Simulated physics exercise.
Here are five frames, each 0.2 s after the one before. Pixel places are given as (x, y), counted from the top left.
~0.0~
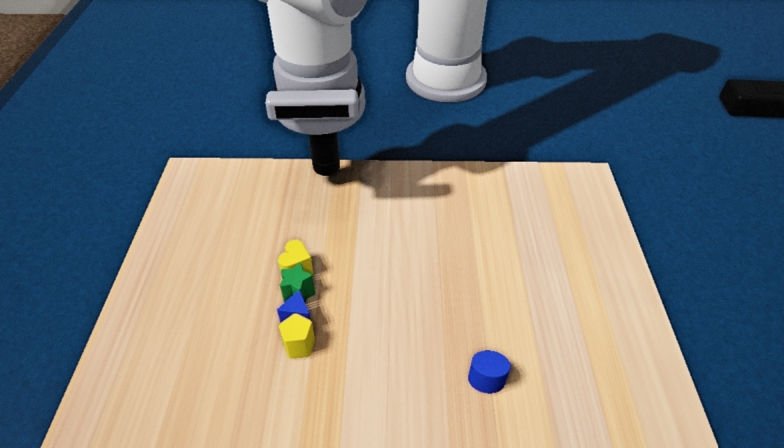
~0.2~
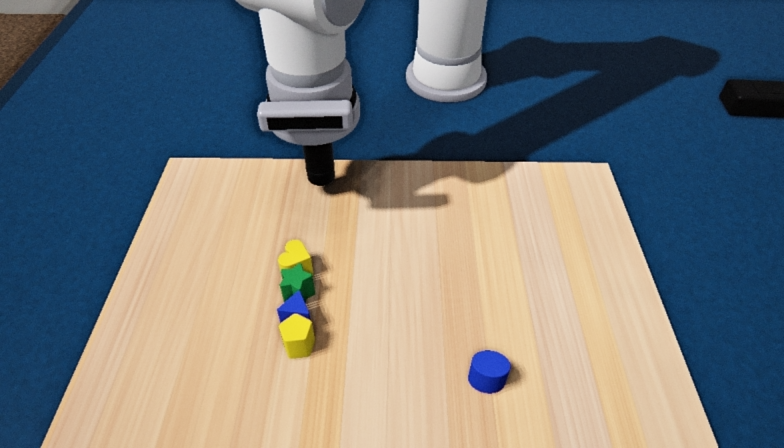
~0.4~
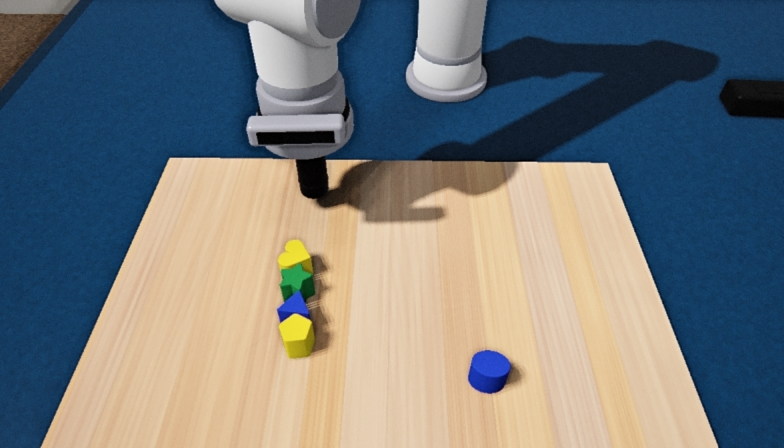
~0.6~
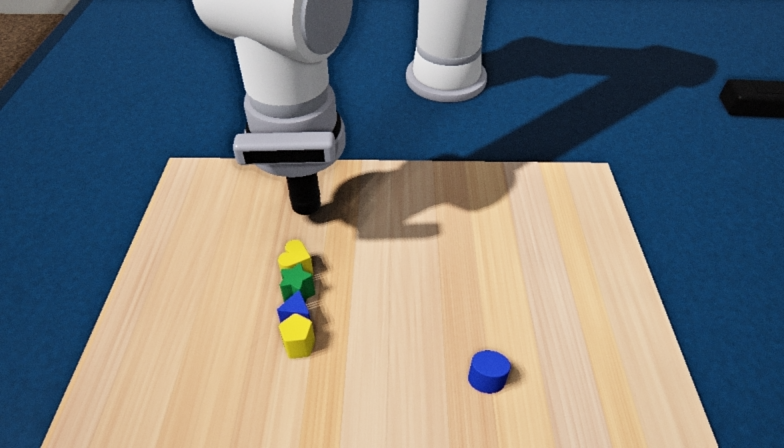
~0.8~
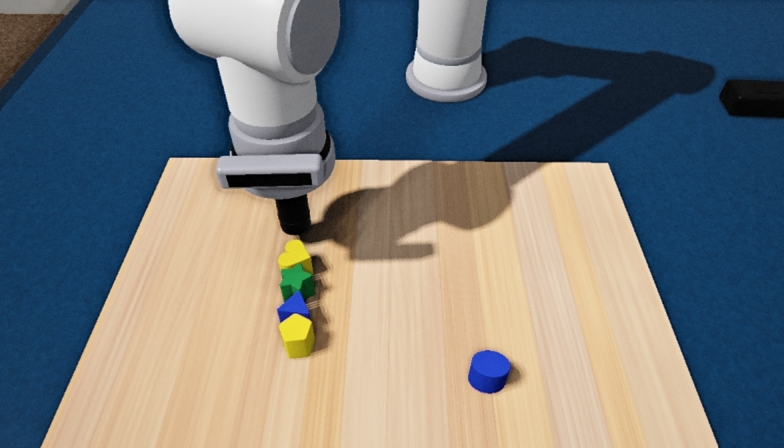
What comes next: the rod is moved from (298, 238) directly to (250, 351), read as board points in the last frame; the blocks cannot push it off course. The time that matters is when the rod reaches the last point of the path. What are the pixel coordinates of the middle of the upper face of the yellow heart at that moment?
Just about (288, 311).
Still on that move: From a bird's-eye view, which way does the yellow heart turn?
It is turned anticlockwise.
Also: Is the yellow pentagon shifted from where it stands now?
Yes, that is what happens.
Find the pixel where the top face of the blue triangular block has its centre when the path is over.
So, by the moment the path ends, you'll find the top centre of the blue triangular block at (319, 325).
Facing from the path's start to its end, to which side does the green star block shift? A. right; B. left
B: Left.
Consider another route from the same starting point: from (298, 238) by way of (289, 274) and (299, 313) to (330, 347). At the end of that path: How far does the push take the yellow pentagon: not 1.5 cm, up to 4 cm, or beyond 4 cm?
Its displacement is between 1.5 and 4 cm.
What follows on the original path. One third of the way, rod (281, 259); yellow heart (294, 276), turned 35° anticlockwise; green star block (311, 293), turned 30° anticlockwise; blue triangular block (304, 316), turned 30° clockwise; yellow pentagon (292, 337).
Two thirds of the way, rod (264, 297); yellow heart (291, 304), turned 95° anticlockwise; green star block (322, 302), turned 80° anticlockwise; blue triangular block (317, 325), turned 55° clockwise; yellow pentagon (292, 338), turned 15° clockwise.
At the end, rod (246, 340); yellow heart (288, 311), turned 130° anticlockwise; green star block (322, 302), turned 80° anticlockwise; blue triangular block (319, 325), turned 60° clockwise; yellow pentagon (292, 338), turned 15° clockwise.
